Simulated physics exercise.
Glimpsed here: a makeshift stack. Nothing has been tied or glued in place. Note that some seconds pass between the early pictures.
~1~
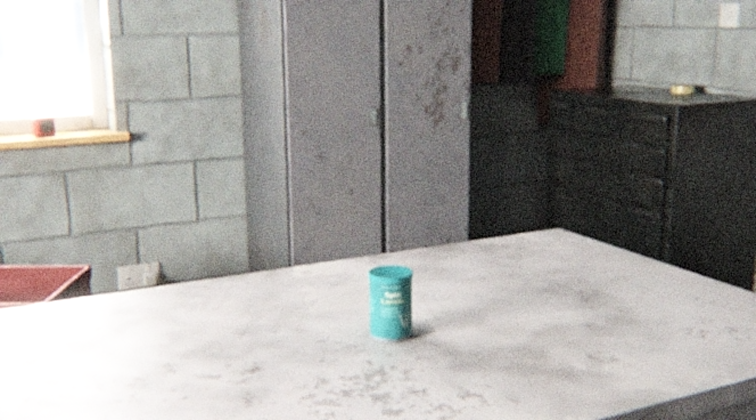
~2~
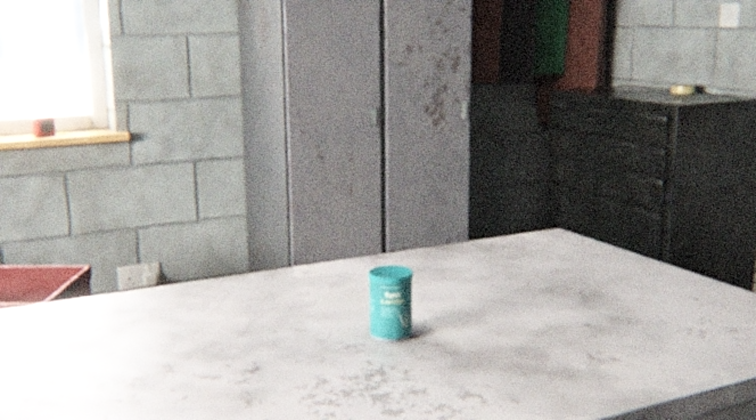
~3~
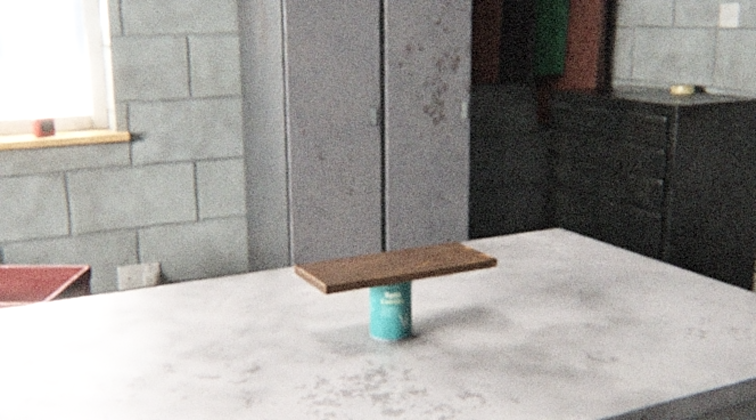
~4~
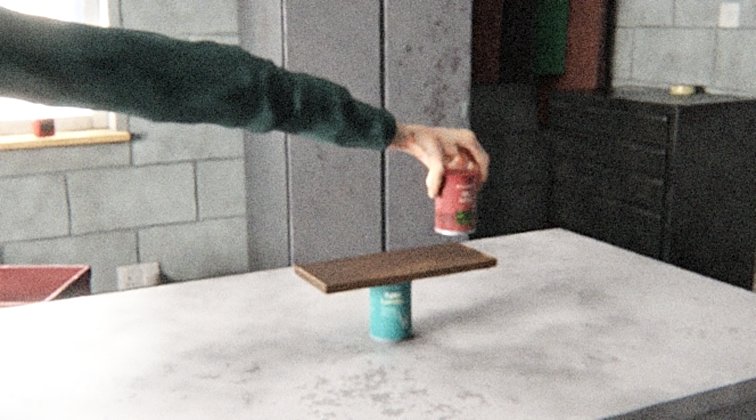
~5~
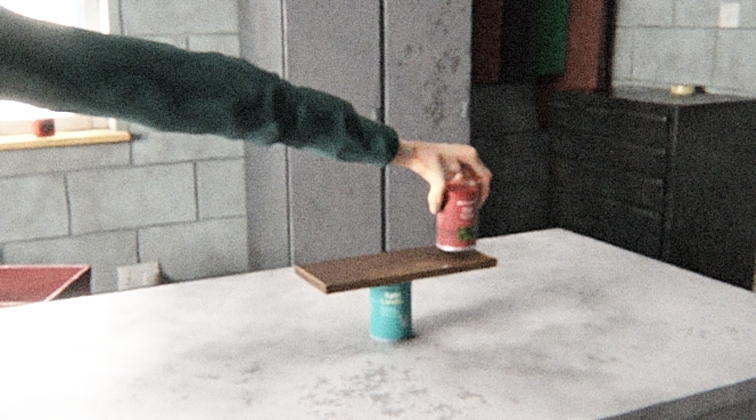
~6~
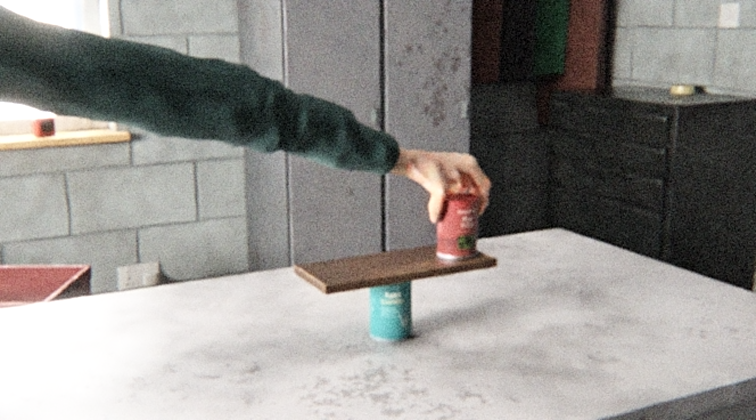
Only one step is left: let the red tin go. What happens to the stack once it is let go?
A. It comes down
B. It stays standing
A, it comes down.
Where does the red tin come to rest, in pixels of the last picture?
The object ends up somewhere around (560, 288).
Then, 0.50 s on from there, red tin now fallen; brown board turned 47° from how it was put.
Then, 0.70 s on from there, brown board turned 33° from how it was put.
Then, 0.90 s on from there, brown board now fallen.
In the end, fallen, brown board and red tin; turquoise tin unmoved. At the end, from the last picture's camera, red tin near (560, 289). The stack comes apart.
